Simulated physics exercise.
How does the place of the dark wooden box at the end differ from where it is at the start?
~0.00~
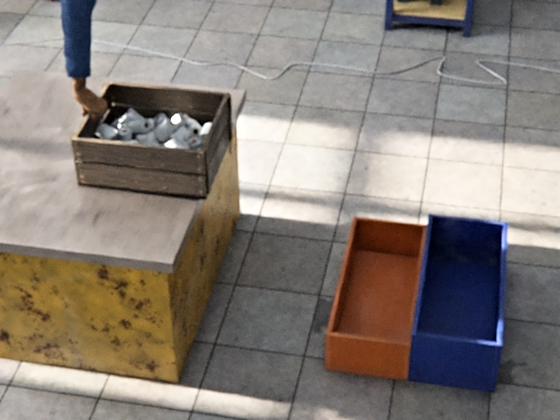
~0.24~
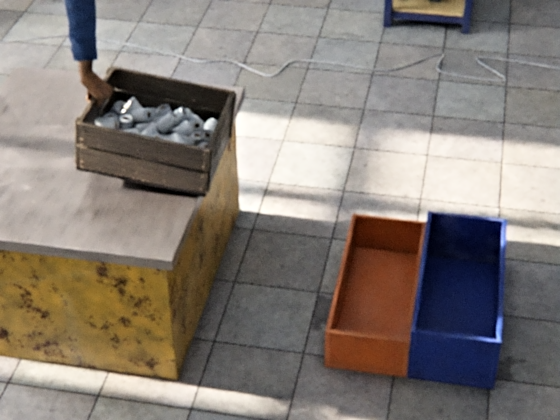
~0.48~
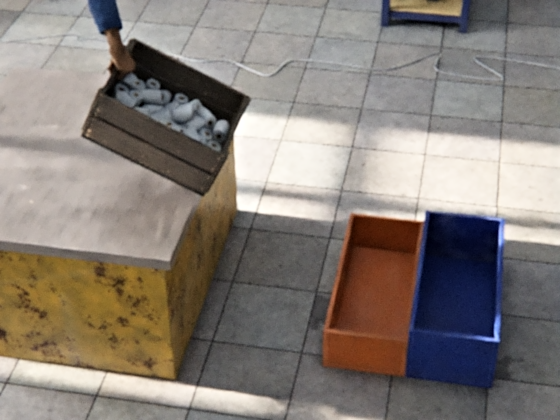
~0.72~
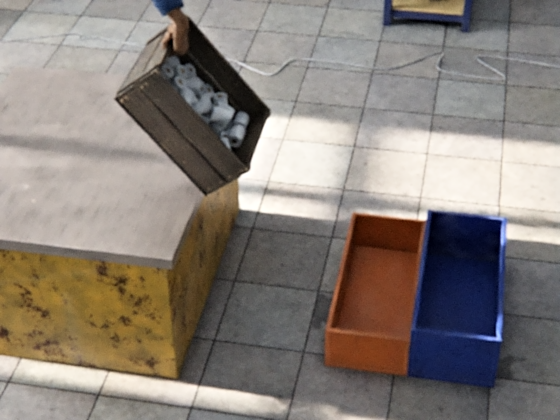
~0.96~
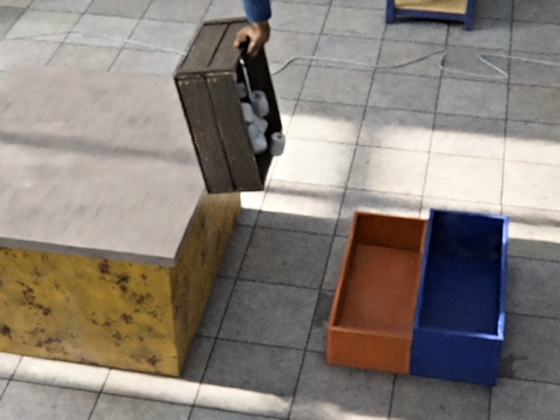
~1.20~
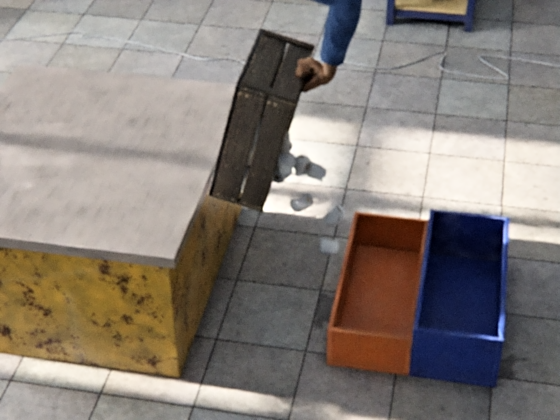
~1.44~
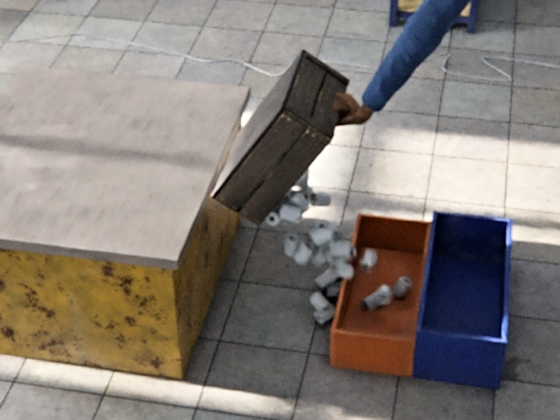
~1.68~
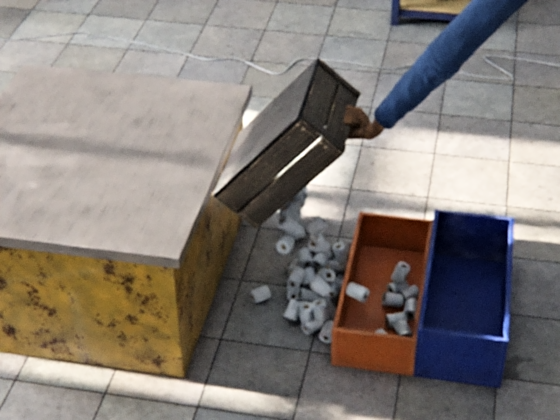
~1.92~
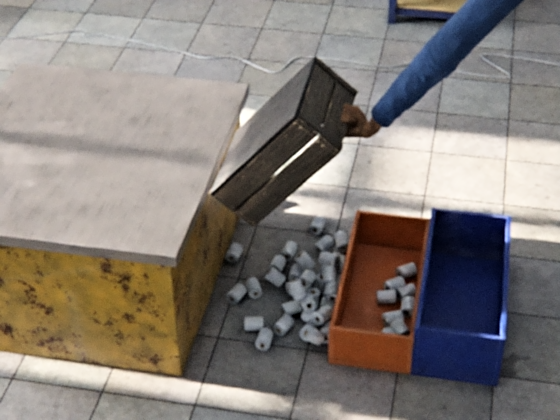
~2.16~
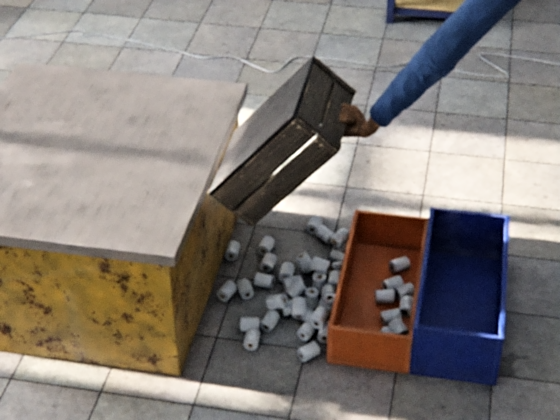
At the start it rests upright on top of the bench near the right edge. At the end it is farther right, held tipped over in the air just past that edge, above the floor between the bench and the orange tote.
